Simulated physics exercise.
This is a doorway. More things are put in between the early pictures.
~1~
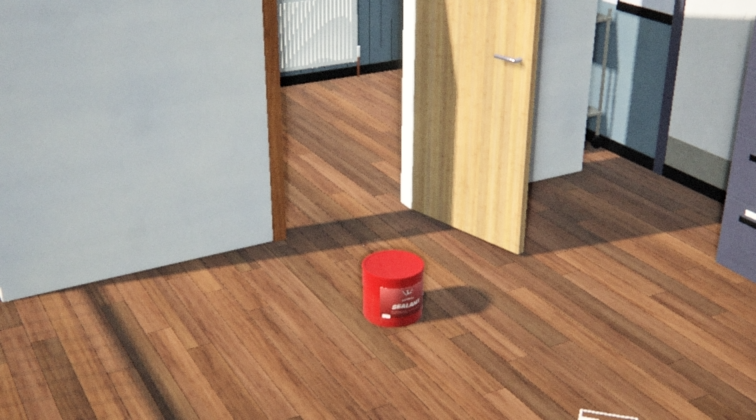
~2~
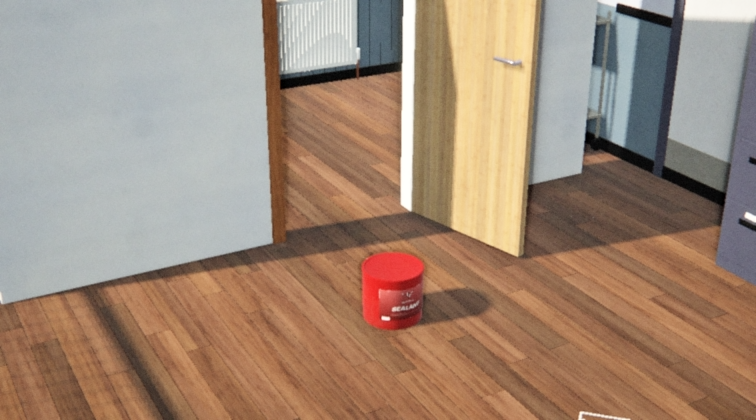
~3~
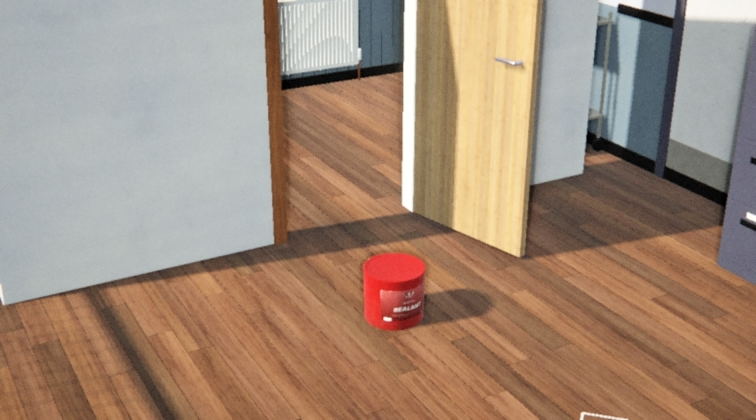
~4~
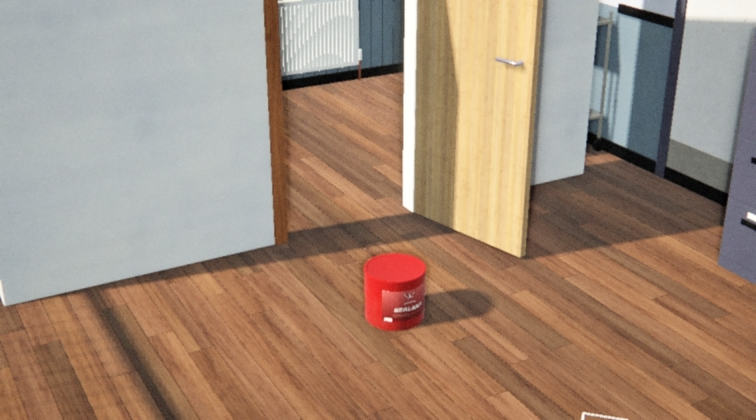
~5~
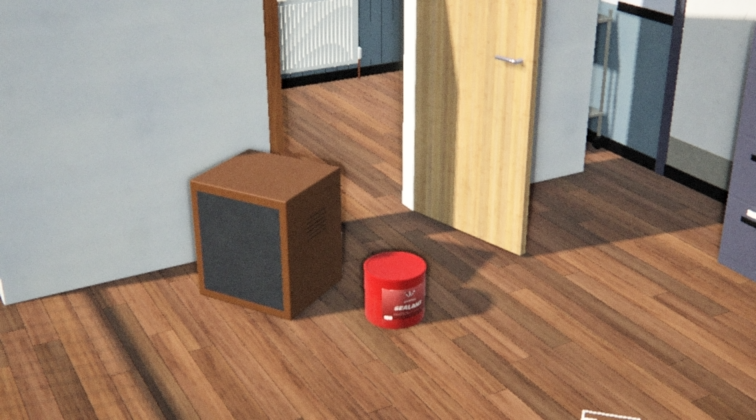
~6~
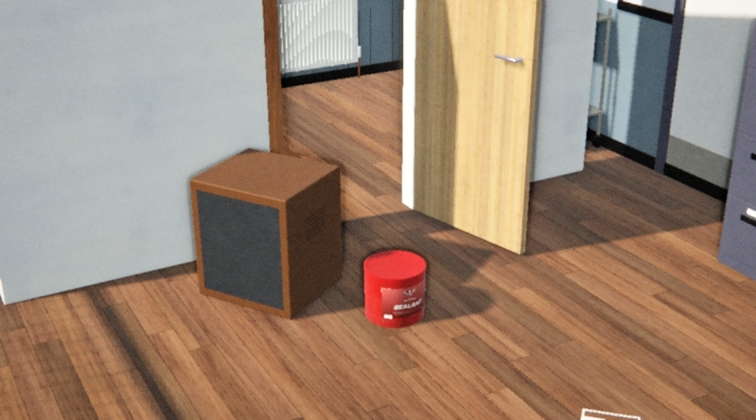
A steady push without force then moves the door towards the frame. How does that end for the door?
The door sits flush.
Then, 0.80 s on from there, door at 70°.
Then, 1.30 s on from there, door at 35°.
In the end, door at 0°; both unmoved. At the end, from the last picture's camera, brown appliance near (269, 231).
